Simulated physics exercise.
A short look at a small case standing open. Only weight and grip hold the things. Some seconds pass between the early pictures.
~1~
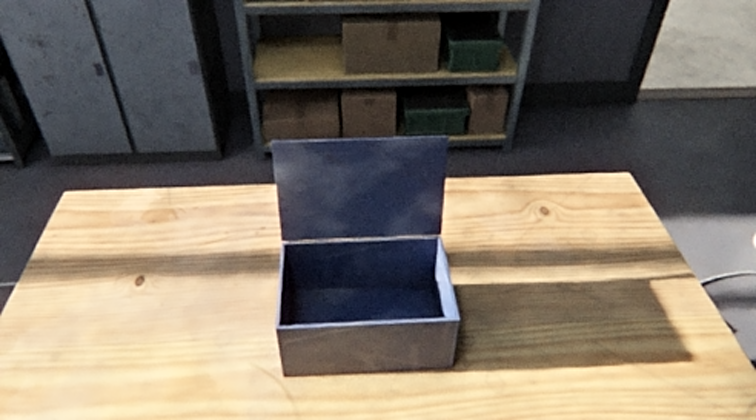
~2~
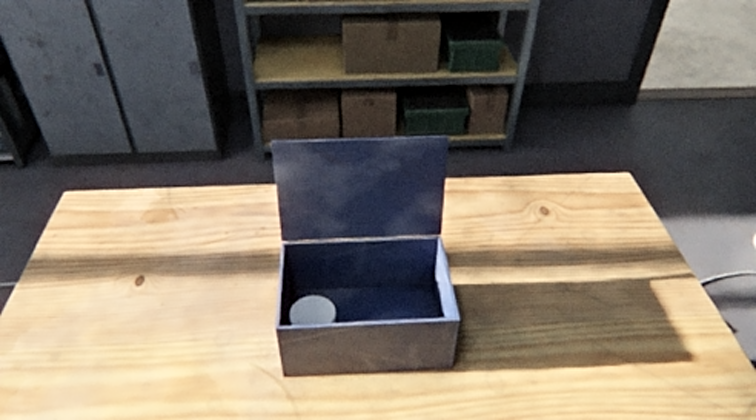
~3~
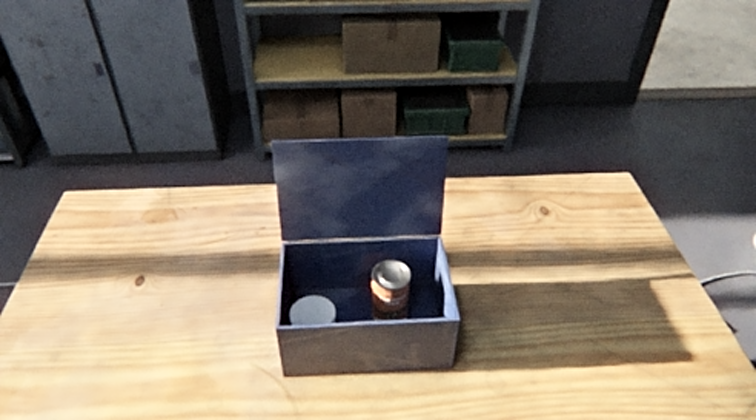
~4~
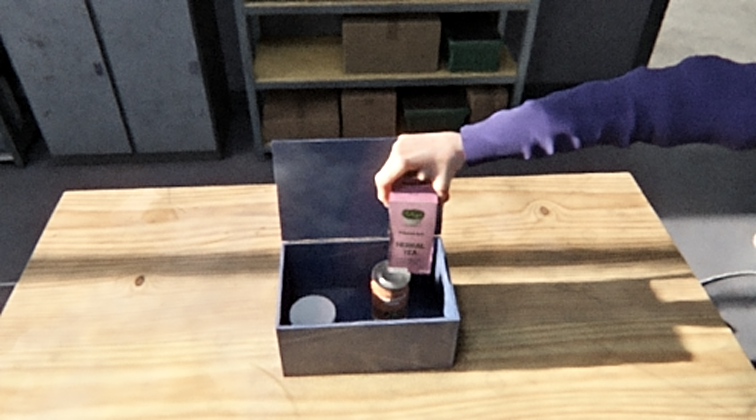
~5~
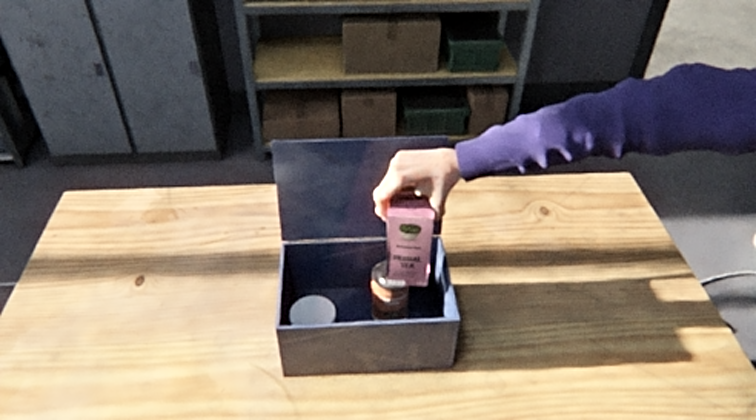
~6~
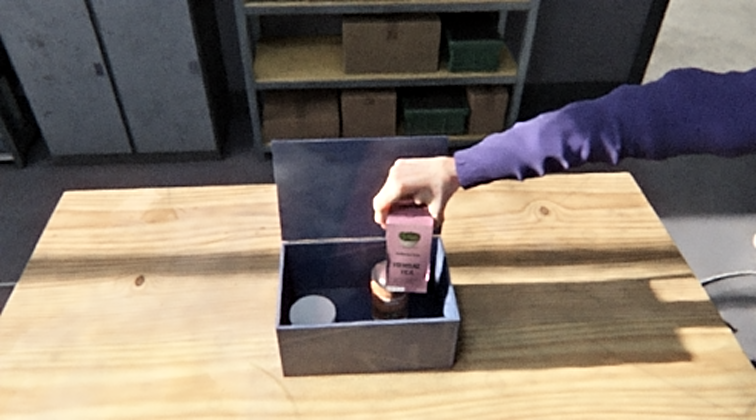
Open dark blue case on a wooden table, a white round item then an orange tin appearing inside, a hand lowering a pink carton in.
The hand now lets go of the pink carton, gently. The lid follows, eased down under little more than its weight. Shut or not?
In the end the lid is held up.
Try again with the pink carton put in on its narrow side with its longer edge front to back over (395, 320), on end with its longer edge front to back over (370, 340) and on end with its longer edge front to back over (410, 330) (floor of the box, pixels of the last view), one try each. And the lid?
First, it stays ajar; second, it is held up; third, it stays ajar.
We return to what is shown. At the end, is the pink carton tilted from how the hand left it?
It ends up tilted.
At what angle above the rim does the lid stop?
Some 25° above the rim.
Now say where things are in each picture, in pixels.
In the first picture, the last thing is not in view yet.
In the second picture, the last thing is not in view yet.
In the third picture, the last thing is not in view yet; orange tin (390, 294).
The fourth picture shows still above its spot; pink carton (412, 226); orange tin (390, 294).
The fifth picture shows still above its spot; pink carton (409, 240); orange tin (390, 294).
The sixth picture shows in place under the hand; pink carton (408, 247); orange tin (390, 294).
Then, 1.20 s later than the last frame, lid starting down.
Then, 1.70 s later than the last frame, lid 51° above the rim; pink carton tilted by 29° near (424, 261).
Then, 1.90 s later than the last frame, lid 28° above the rim; pink carton tilted by 64° near (433, 284).
When it is over, lid 24° above the rim; lying over in the box, pink carton; the other 2 as before. End places, in pixels of the last picture, pink carton near (429, 291).
